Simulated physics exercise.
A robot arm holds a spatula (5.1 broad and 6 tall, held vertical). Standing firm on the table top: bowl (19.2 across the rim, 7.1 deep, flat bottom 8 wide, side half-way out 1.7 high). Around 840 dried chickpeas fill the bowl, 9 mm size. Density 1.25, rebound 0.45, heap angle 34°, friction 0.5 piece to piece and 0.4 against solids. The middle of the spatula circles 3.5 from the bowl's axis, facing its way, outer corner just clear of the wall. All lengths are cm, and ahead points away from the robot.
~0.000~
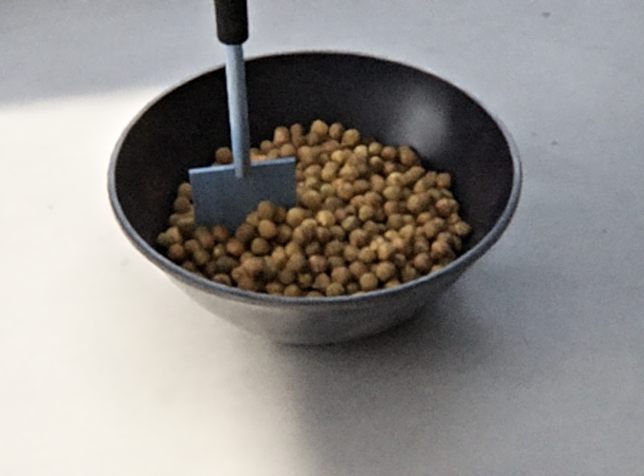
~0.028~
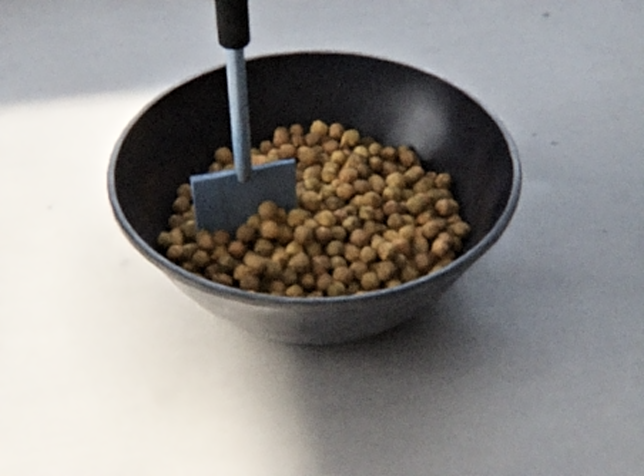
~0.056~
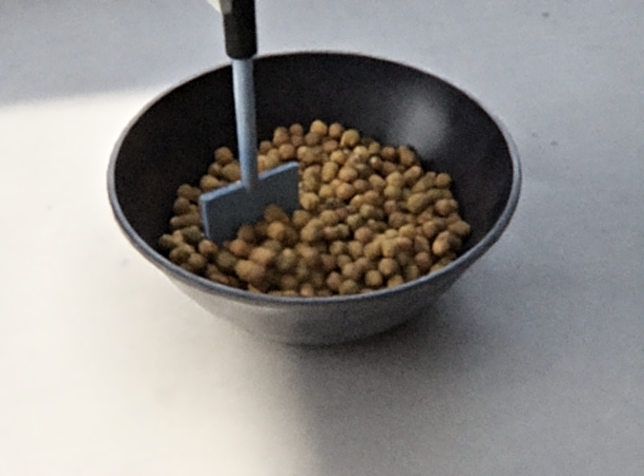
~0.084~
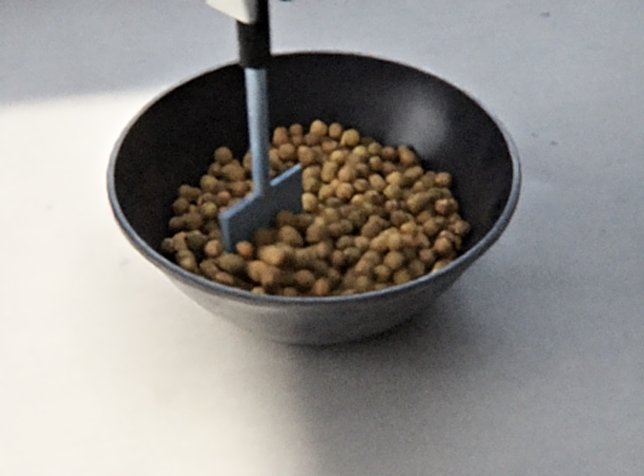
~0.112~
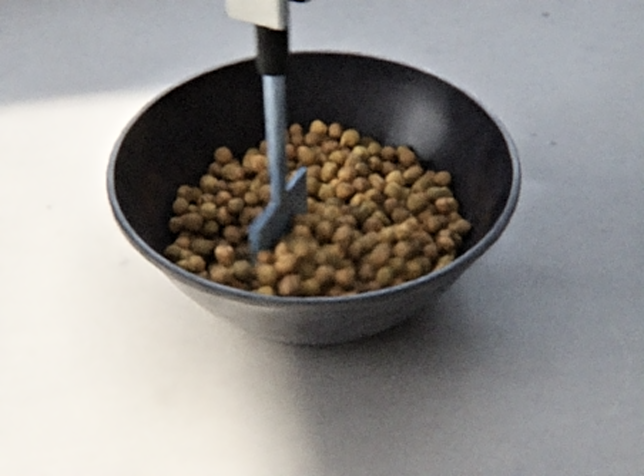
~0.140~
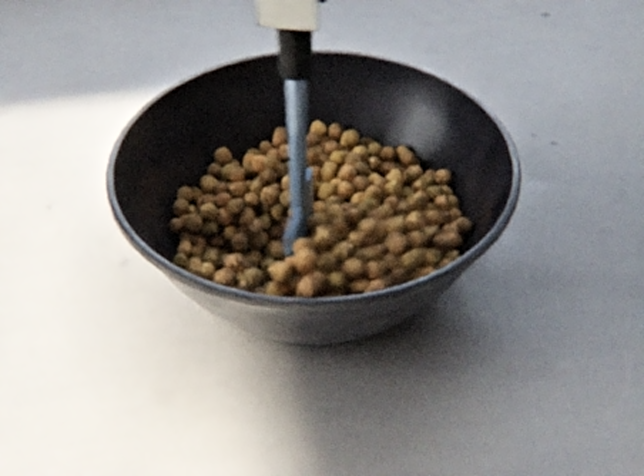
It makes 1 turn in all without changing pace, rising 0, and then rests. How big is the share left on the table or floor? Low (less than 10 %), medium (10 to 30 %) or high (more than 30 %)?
A low share, less than 10 %, ends on the table or floor.
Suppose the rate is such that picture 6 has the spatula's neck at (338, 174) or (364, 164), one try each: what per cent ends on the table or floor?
Some 15 and 25 per cent.
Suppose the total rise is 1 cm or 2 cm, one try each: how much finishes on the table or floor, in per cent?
About 5 and 5 per cent.
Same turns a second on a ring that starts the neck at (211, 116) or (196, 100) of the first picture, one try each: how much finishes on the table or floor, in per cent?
Some 10 and 5 per cent.
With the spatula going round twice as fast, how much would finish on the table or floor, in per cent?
Then about 35 per cent.
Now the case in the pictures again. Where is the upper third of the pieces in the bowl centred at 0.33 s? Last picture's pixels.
Around (412, 143).
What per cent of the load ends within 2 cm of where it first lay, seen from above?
Roughly 5 per cent.
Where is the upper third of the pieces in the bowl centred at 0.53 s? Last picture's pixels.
Near (226, 142).
After 0.33 s, 181° round, highest piece 9 above the table; 833 in the bowl, 1 on the table or floor, 8 in flight or on the tool.
After 0.53 s, 293° round, highest piece 9 above the table; 808 in the bowl, 21 on the table or floor, 13 in flight or on the tool.
After 0.82 s, 0° round, highest piece 7 above the table; 797 in the bowl, 45 on the table or floor.
After 1.52 s, 0° round, highest piece 7 above the table; 797 in the bowl, 45 on the table or floor.
At rest, 797 in the bowl, 45 on the table or floor. That is 5 % on the table or floor.
